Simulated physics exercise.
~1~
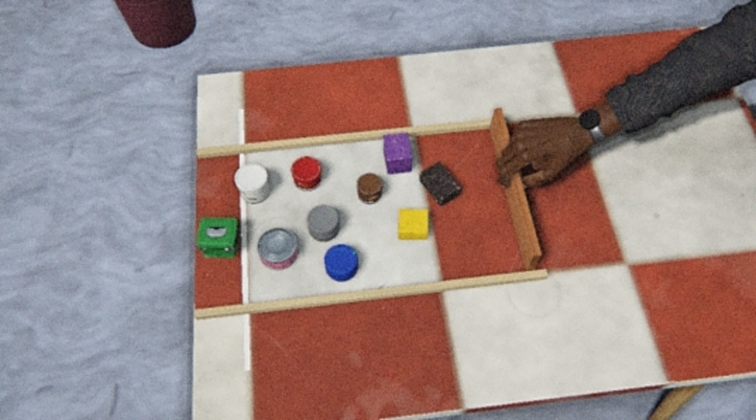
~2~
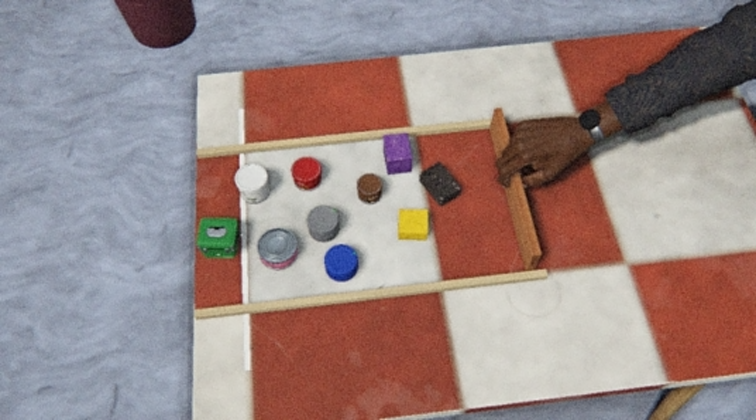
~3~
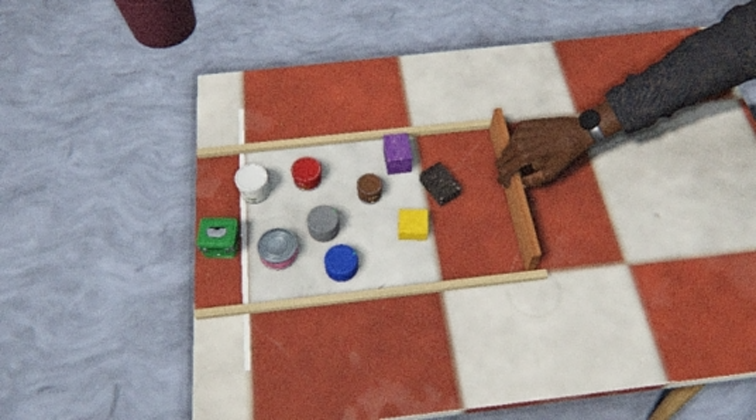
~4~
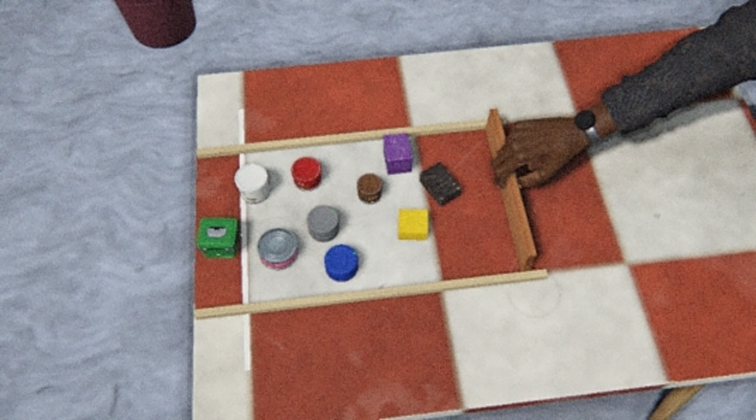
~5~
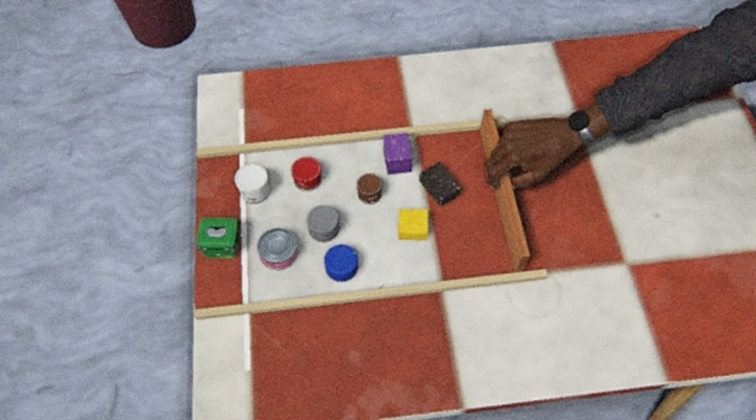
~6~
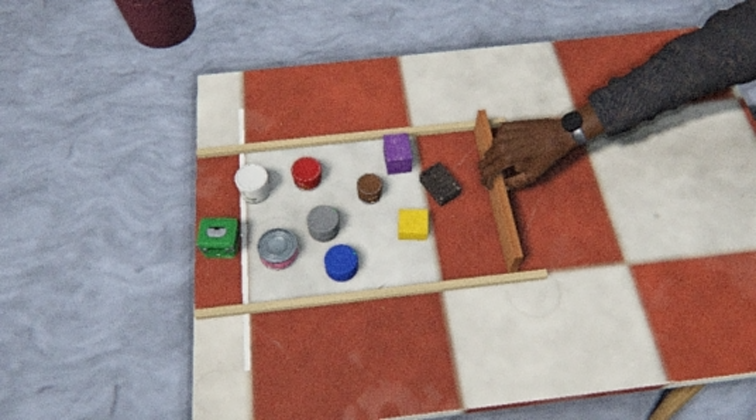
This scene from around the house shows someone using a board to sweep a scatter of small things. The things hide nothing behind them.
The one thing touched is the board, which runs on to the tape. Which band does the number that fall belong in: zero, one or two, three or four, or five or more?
The tally of drops is under three, yet not nought.
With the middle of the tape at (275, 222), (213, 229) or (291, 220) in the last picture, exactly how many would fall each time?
Respectively, 0, 6 and 0.
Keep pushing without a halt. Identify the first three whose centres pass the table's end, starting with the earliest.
Order: Green case, then white pot, then pink tin.
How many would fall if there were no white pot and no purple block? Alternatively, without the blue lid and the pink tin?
Result: 1, then 2.
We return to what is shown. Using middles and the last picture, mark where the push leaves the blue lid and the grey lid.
Looks like one lands around (227, 277), and the other around (198, 233).
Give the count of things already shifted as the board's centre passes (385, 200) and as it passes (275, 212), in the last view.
I get 4 at the one place and 10 at the other.
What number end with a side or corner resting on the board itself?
Result: 4 in all.
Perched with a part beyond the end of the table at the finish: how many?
The number would be 4.
A little later, none off yet; green case at rest near (219, 238); white pot at rest near (253, 184); pink tin at rest near (278, 249).
When it is over, the number that fall off is one or two; down, white pot and green case.
